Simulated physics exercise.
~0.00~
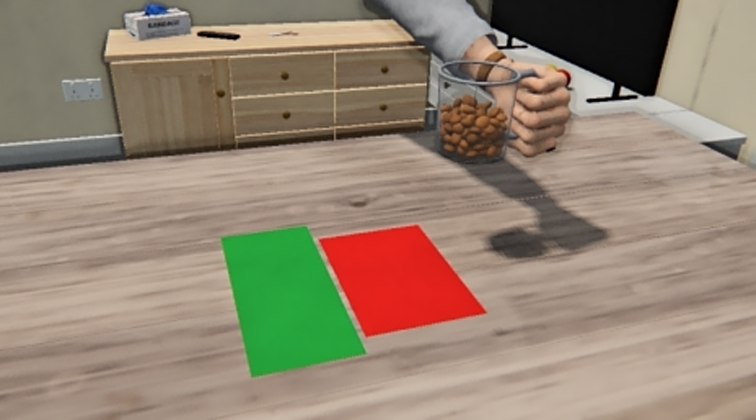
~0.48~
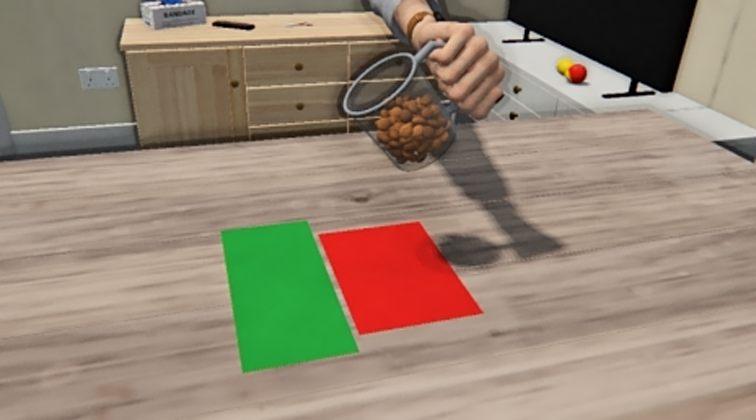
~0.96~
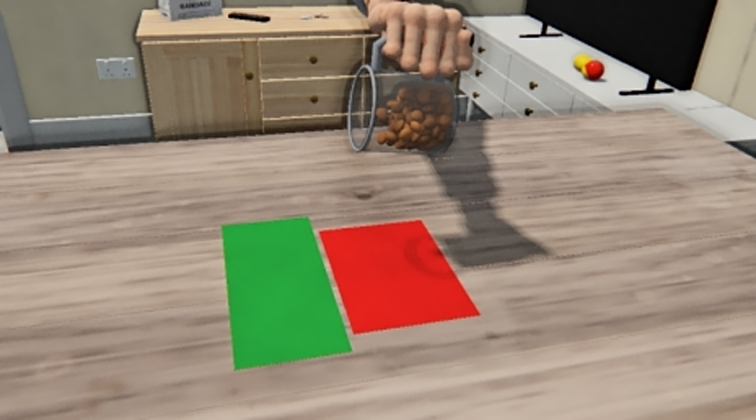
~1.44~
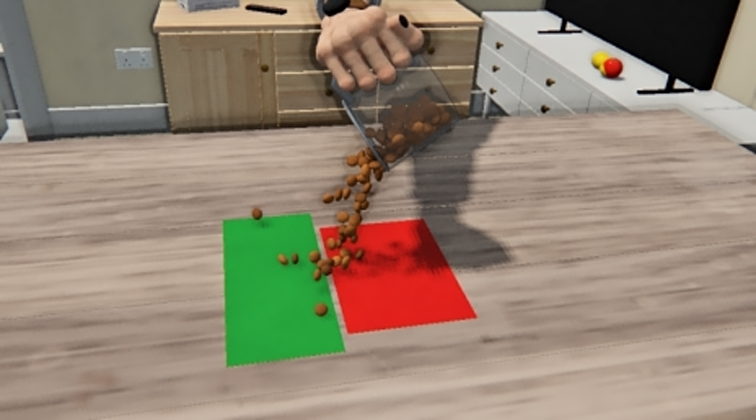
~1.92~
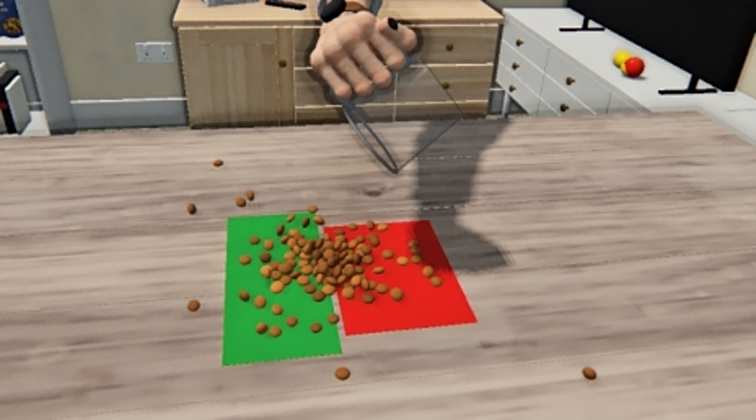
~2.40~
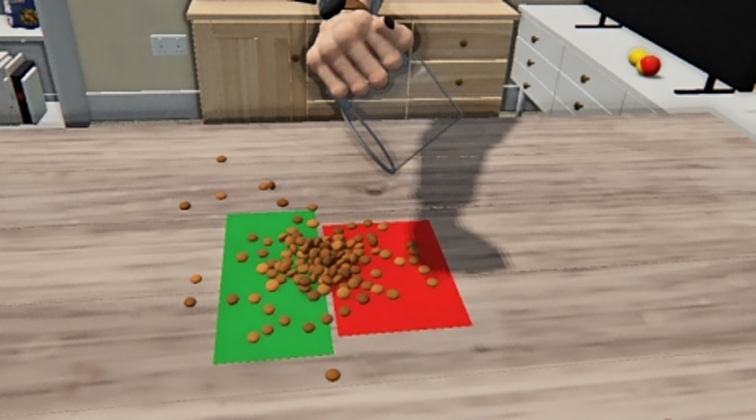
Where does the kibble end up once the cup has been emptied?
Most of it lies spread over the green mat and the red mat, with a good share on each, and only a small part lands on the bare table outside them.
